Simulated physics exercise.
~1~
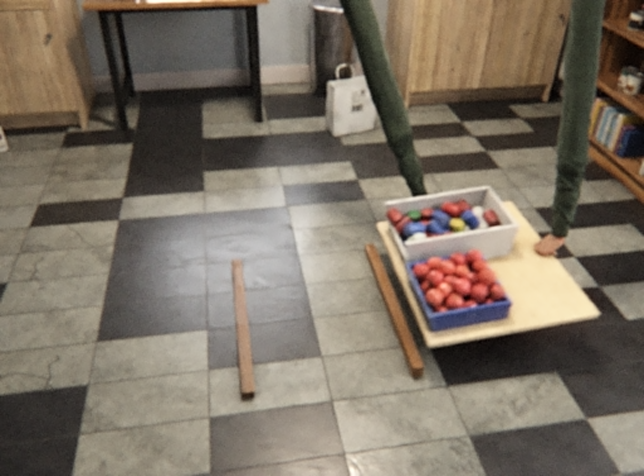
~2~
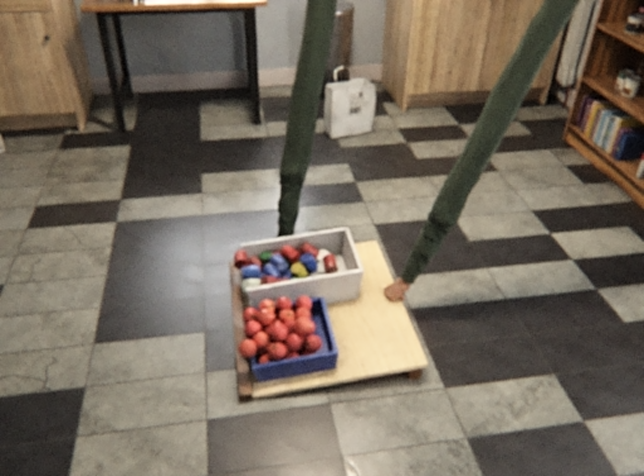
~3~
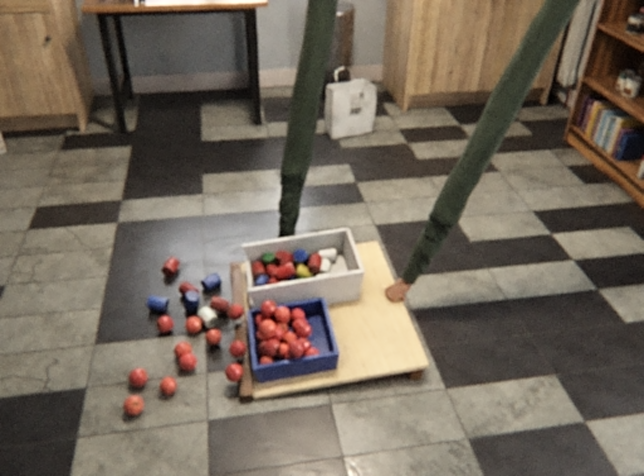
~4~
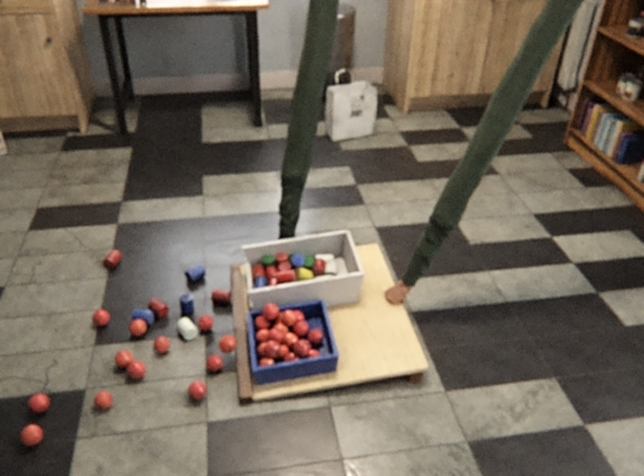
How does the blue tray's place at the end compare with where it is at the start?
At the start the blue tray is over to the right, beyond the wooden strips on the floor. By the end it is further left and a little nearer the viewer, with its board up against the left-hand strip.
